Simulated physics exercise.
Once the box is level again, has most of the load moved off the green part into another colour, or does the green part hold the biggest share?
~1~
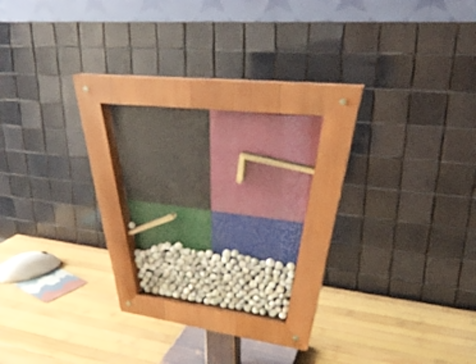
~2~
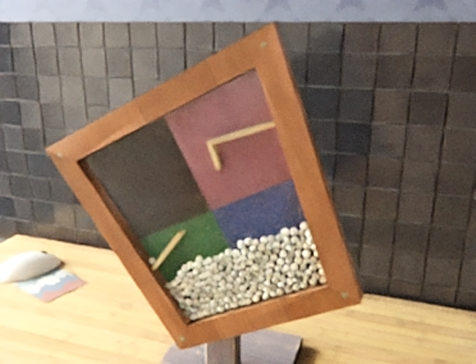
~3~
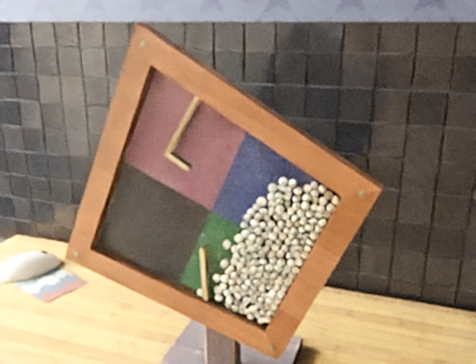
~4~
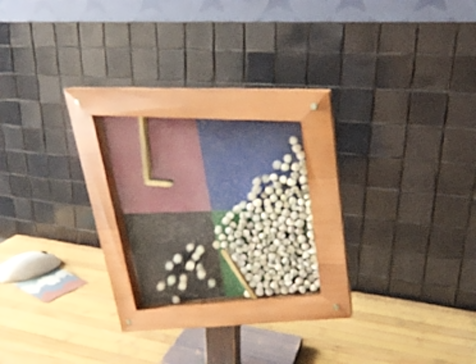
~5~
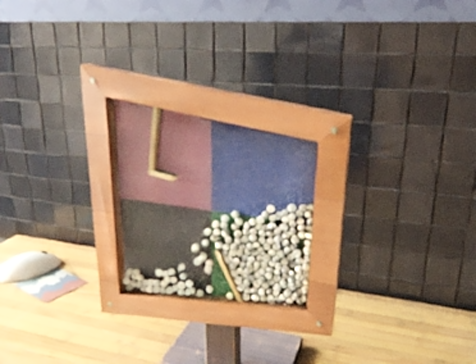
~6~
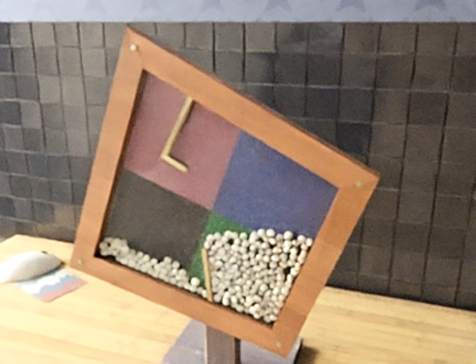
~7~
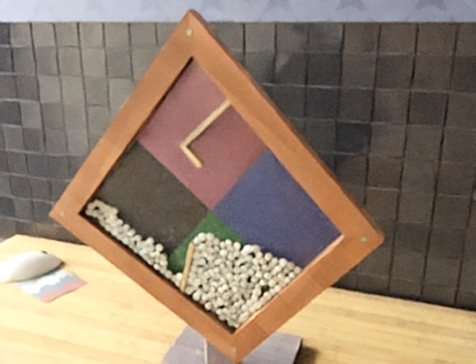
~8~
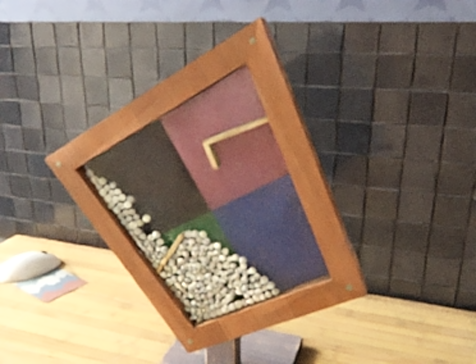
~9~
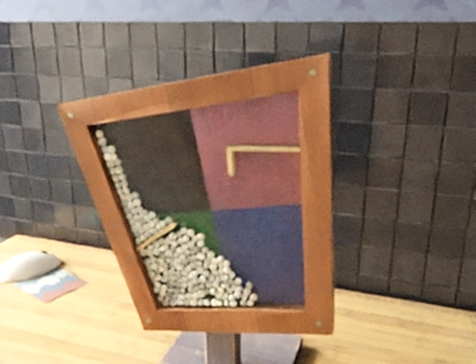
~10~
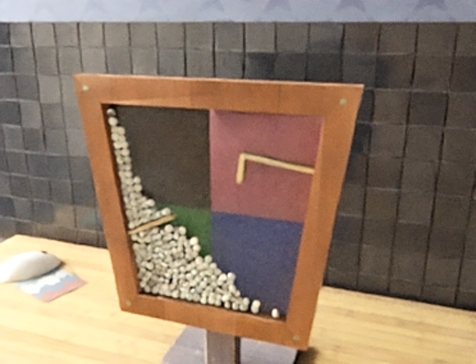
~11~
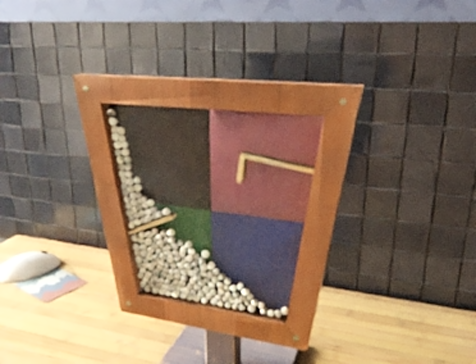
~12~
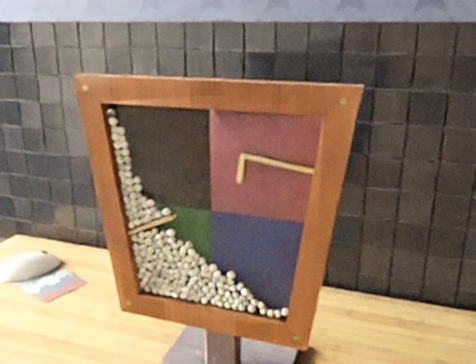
The green part, at the lower left, holds the biggest share of the beads, with smaller amounts over the blue and black parts.
